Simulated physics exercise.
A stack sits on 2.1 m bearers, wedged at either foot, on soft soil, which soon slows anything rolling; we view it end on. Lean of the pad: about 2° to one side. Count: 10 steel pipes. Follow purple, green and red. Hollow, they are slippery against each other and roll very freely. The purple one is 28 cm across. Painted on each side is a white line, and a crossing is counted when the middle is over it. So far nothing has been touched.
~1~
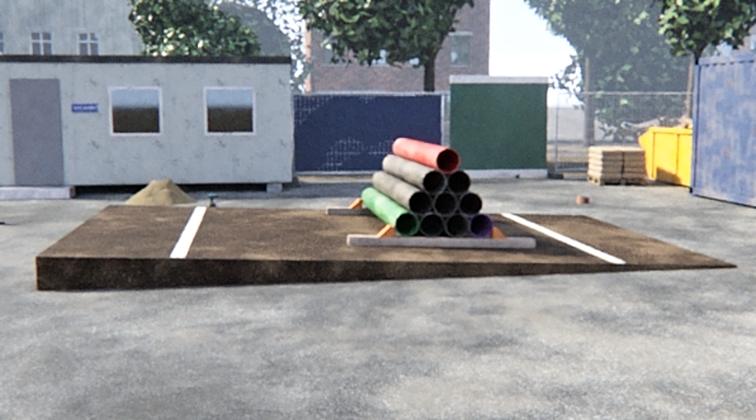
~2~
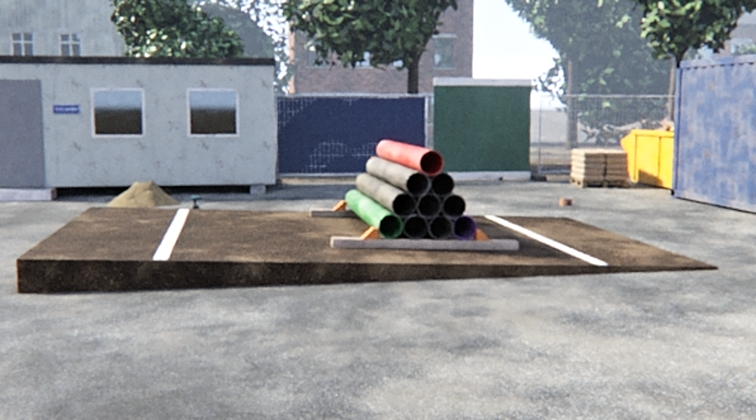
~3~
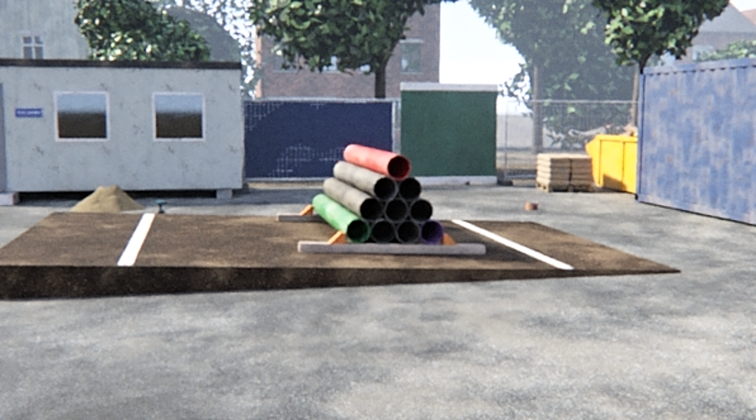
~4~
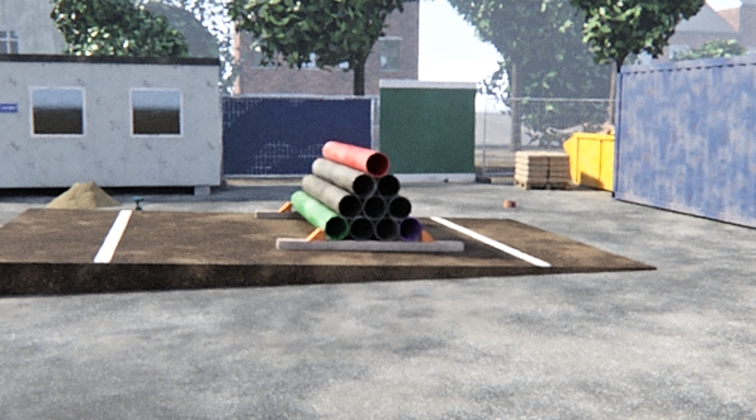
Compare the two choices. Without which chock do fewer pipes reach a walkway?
Pull the chock on the left; it costs 0, the other costs 6.
Chock on the left freed, after 2.6 s, purple is on the bearers, 65 cm from the bearers' right end; green is off the bearers, 130 cm short of the left line; red is on the bearers, 25 cm from the bearers' left end, rolling left; 0 past a line.
Chock on the left freed, at the end, purple is on the bearers, 65 cm from the bearers' right end; green is off the bearers, 125 cm short of the left line; red is on the bearers, 10 cm from the bearers' left end; 0 past a line.
Chock on the right freed, after 3.1 s, purple is past the right line; green is on the bearers, 75 cm from the bearers' left end, rolling right; red is past the right line; 3 past a line.
Chock on the right freed, at the end, purple is past the right line; green is on the bearers, 20 cm from the bearers' right end; red is past the right line; 6 past a line.
